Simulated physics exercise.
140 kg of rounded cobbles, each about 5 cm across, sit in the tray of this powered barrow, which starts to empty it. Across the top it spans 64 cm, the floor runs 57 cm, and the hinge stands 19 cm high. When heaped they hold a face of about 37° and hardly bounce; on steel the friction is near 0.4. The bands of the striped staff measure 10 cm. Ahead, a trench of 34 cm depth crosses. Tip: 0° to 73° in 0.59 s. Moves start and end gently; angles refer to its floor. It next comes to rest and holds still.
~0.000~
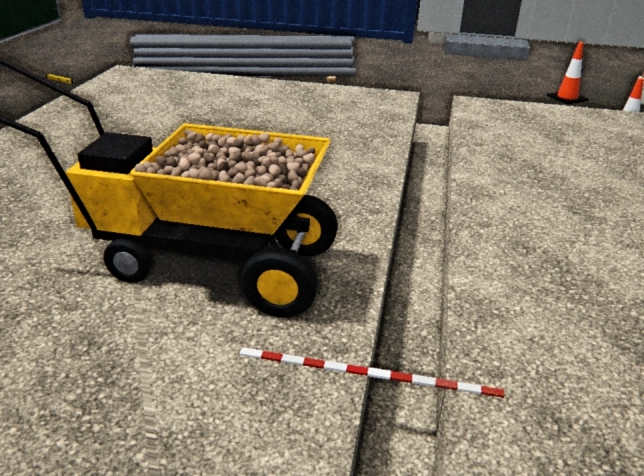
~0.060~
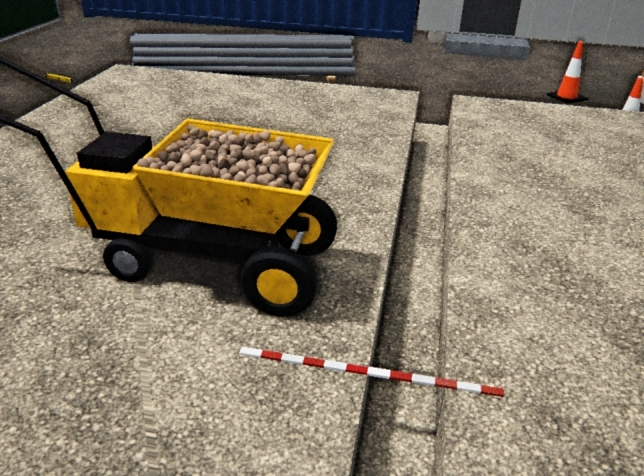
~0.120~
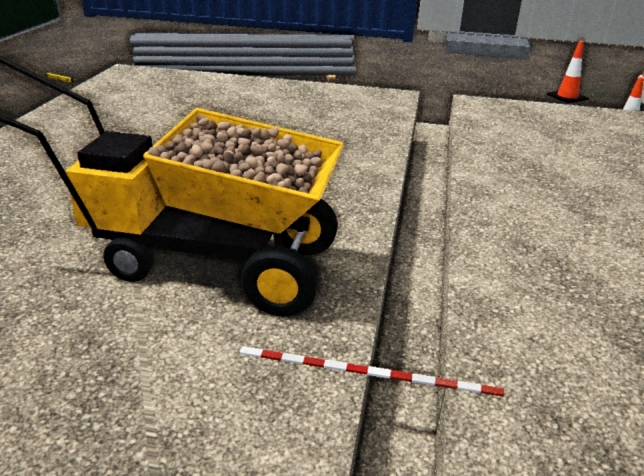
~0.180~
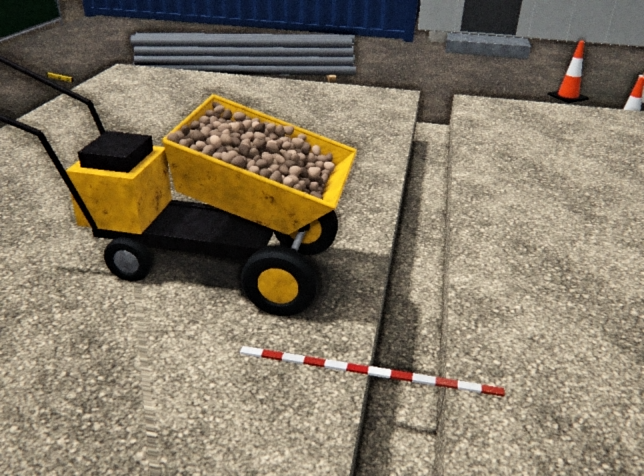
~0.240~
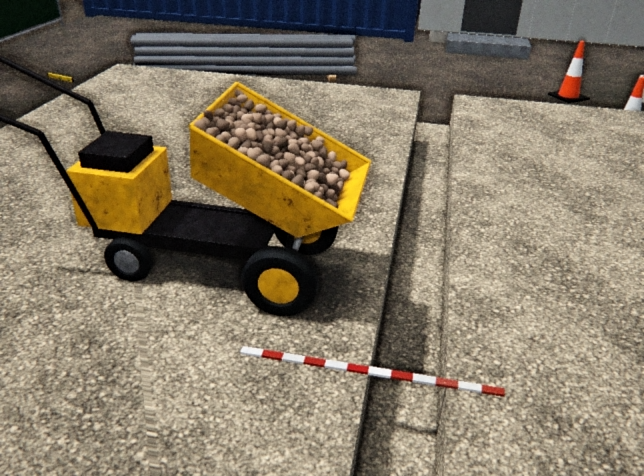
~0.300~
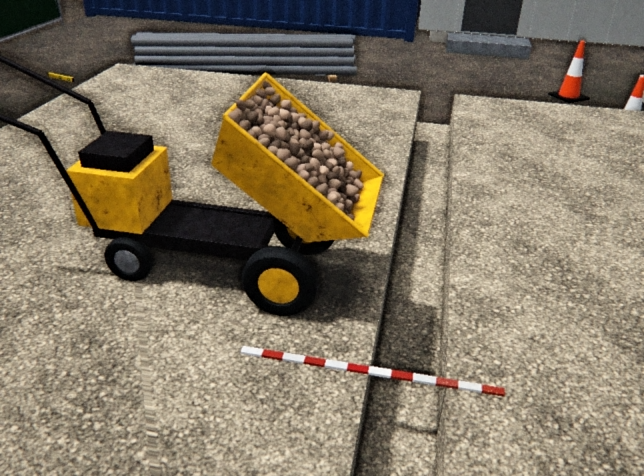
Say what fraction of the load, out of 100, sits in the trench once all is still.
About 55 out of 100.
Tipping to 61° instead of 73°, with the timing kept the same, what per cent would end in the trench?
Roughly 40 per cent would end in the trench.
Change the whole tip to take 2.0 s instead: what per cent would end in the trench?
It would be near 90 percent.
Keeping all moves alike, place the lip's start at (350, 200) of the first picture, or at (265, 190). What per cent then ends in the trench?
It comes to about 20 and 85 in a hundred.
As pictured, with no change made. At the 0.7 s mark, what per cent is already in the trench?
By then, around 35 percent.
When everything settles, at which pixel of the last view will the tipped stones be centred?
The tipped stones centre close to (439, 330).
After 0.4 s the floor is at 61°; 100 % in the tray; the foremost stones are at (386, 237).
After 0.7 s the floor is at 73°; 55 % in the tray, 34 % in the trench, 10 % past the trench; the foremost stones are at (474, 296).
After 1.0 s the floor is at 73°; 13 % in the tray, 42 % in the trench, 46 % past the trench; the foremost stones are at (643, 321).
After 3.0 s the floor is at 73°; 0 % in the tray, 55 % in the trench, 45 % past the trench; the foremost stones are past the picture's edge.
